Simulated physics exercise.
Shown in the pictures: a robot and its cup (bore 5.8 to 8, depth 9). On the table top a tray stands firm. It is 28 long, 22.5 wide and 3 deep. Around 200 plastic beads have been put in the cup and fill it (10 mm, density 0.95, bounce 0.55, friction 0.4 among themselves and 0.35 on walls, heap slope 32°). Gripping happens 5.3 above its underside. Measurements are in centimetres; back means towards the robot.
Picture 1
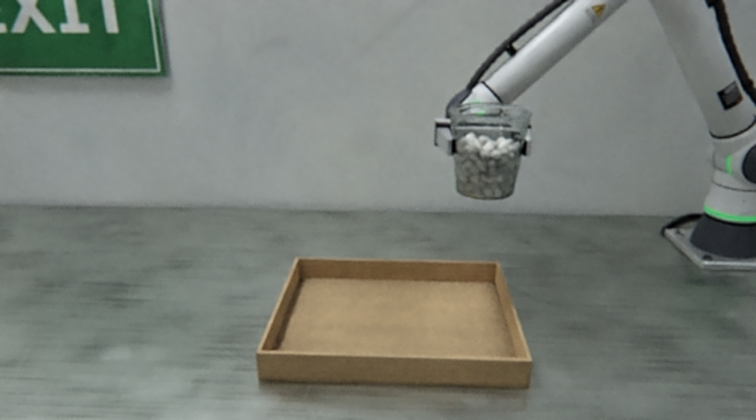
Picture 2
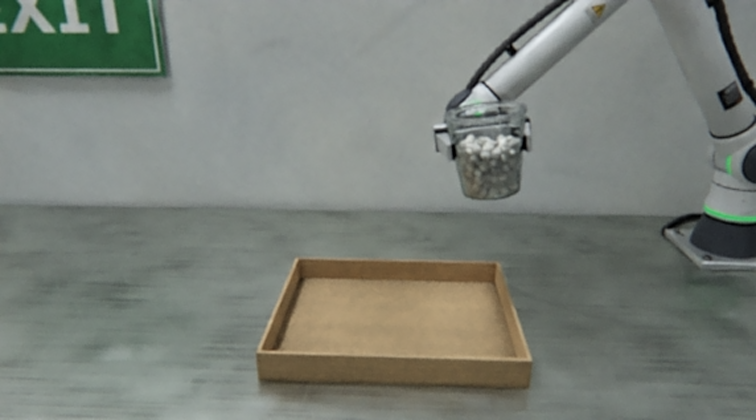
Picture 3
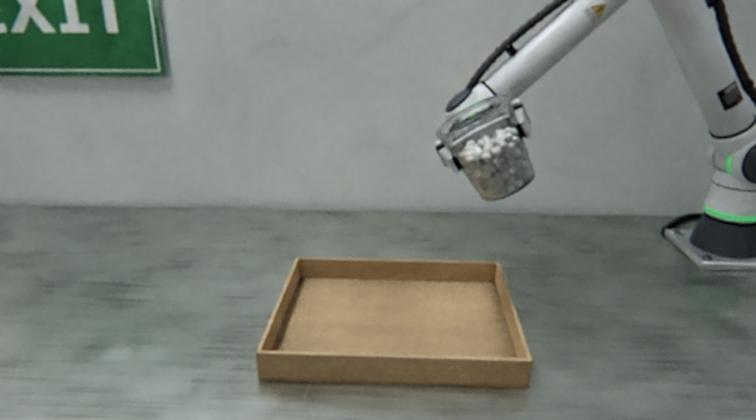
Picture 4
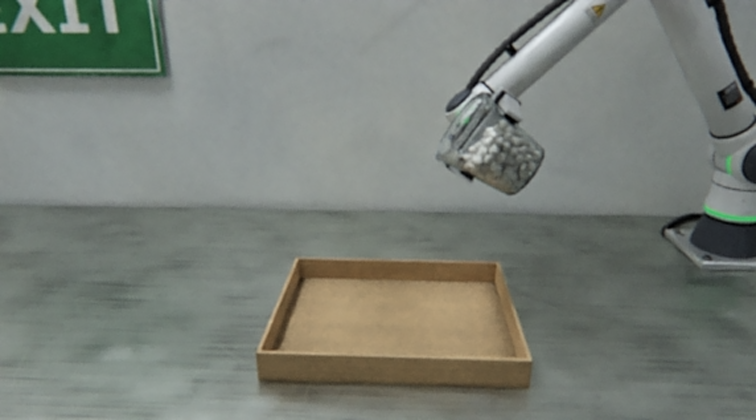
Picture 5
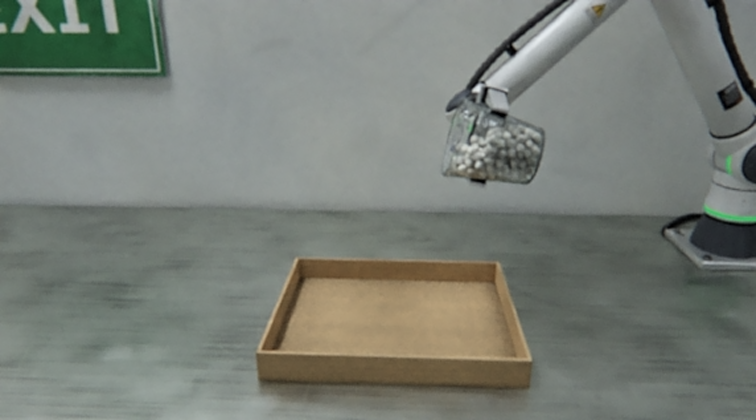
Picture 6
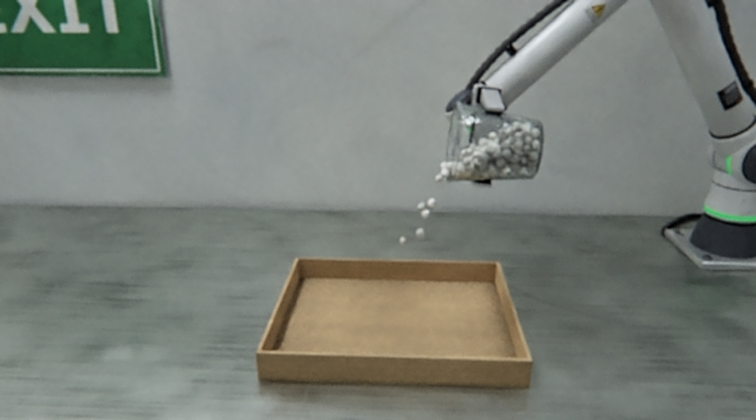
A white robot arm on the right holds a clear cup of small white beads above a grey tabletop, seen from the front by a still camera. An empty, shallow brown tray sits below on the table, with a green exit sign on the pale wall at upper left. The arm tilts the cup leftward until it lies nearly sideways, and a few beads drop from its rim.
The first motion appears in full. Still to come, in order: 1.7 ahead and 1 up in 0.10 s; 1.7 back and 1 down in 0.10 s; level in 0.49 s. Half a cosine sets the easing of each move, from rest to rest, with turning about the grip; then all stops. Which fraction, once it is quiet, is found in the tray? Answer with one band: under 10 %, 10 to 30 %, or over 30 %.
Over 30 %.
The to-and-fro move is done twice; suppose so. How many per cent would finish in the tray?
About 65 per cent, then.
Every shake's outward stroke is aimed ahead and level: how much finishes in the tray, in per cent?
Roughly 45 per cent.
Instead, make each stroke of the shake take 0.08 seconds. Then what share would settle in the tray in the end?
50 %.
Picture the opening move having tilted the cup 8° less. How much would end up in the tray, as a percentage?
Expected: Around 25 %.
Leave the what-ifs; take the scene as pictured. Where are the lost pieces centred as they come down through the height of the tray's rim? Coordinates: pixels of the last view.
Estimated centre near (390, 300) in pixels.
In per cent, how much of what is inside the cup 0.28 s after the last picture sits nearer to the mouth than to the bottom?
I'd say close to 60 per cent.
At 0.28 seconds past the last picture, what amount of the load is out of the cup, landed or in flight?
About 30 in a hundred parts are out by then.
Then, 0.28 s on, tilted 80° forward, highest piece 23 above the table; 136 in the cup, 20 in the tray, 44 in flight or on a rim.
Then, 0.55 s on, tilted 16° forward, highest piece 25 above the table; 122 in the cup, 78 in the tray.
Then, 0.89 s on, level, highest piece 23 above the table; 122 in the cup, 78 in the tray.
Then, 1.94 s on, level, highest piece 23 above the table; 122 in the cup, 78 in the tray.
In the end, 122 in the cup, 78 in the tray. That is 39 % in the tray.
